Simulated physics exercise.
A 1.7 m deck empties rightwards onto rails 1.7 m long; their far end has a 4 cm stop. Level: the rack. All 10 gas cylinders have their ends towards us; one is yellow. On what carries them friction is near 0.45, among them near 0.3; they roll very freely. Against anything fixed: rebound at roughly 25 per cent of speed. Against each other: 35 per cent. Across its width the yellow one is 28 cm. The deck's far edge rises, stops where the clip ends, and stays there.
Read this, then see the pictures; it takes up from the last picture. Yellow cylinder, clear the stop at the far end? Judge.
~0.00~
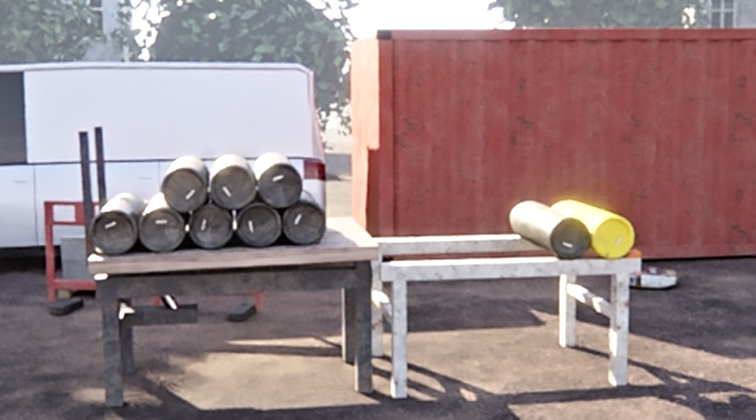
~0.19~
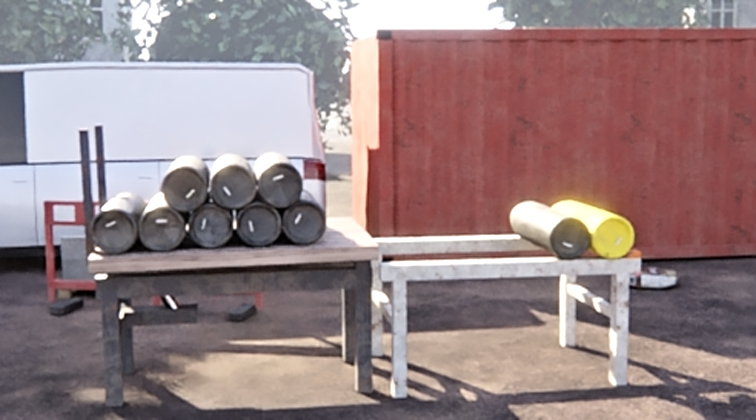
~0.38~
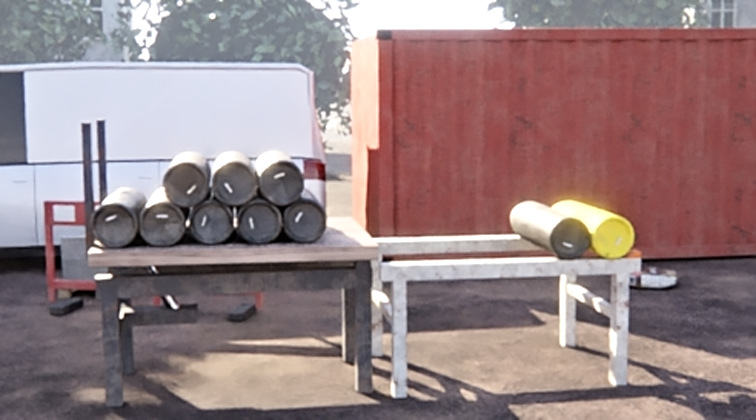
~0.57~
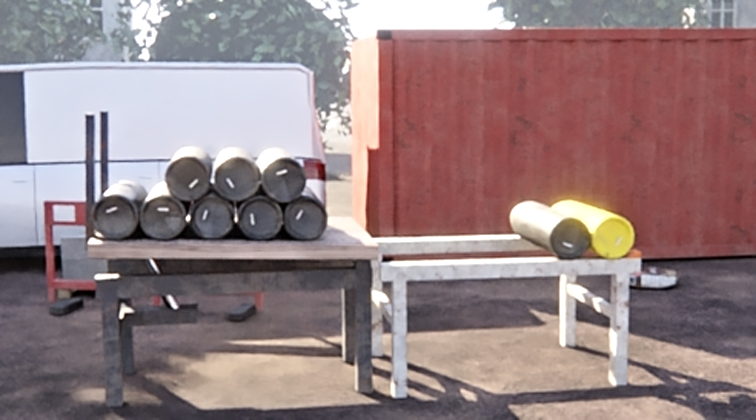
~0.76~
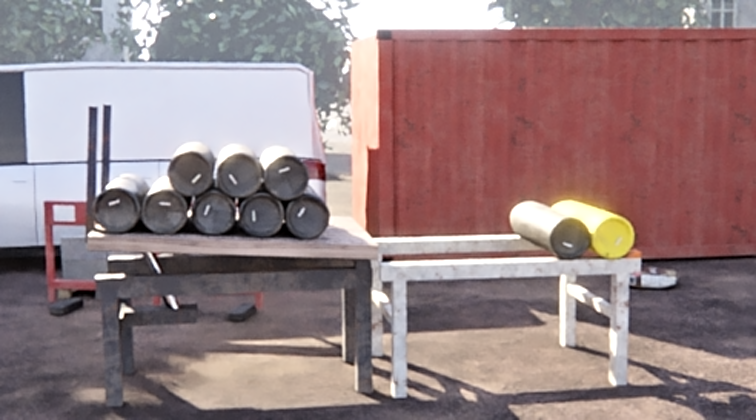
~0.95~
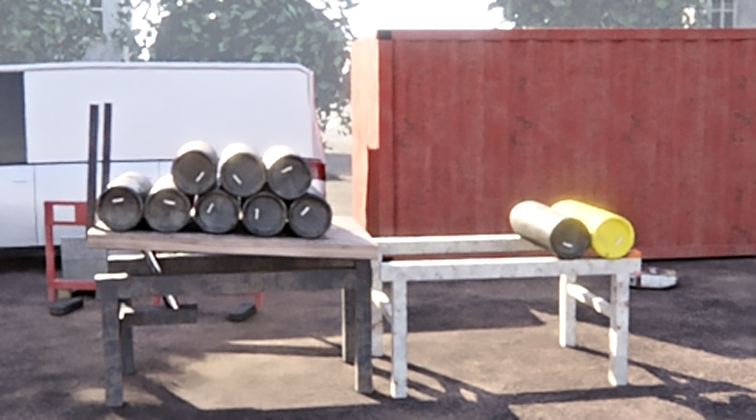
It is going to be trapped.
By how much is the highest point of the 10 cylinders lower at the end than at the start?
Some 15 centimetres.
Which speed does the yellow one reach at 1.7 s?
Estimated speed near 0.0 m/s.
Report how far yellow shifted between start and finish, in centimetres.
Estimate - yellow near 10.
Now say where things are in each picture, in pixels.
Yellow (613, 238); deck tilted 1° back; stop top at (639, 254), in the first picture.
Yellow (613, 238); deck tilted 1° back, in the second picture.
Yellow (613, 238); deck level, in the third picture.
Yellow (613, 238); deck tilted 2° to the rack, in the fourth picture.
Yellow (613, 238); deck tilted 4° to the rack, in the fifth picture.
Yellow (613, 238); deck tilted 4° to the rack, in the sixth picture.
Then, 1.7 s in, yellow is on the rack, 20 cm from the rack's far end; 0 of 10 over the stop.
Then, 2.7 s in, still the same for yellow; 0 of 10 over the stop.
Then, 3.8 s in, yellow is on the rack, 10 cm from the rack's far end; 0 of 10 over the stop.
In the end (5.0 s), yellow is on the rack, 10 cm from the rack's far end; 0 of 10 over the stop.
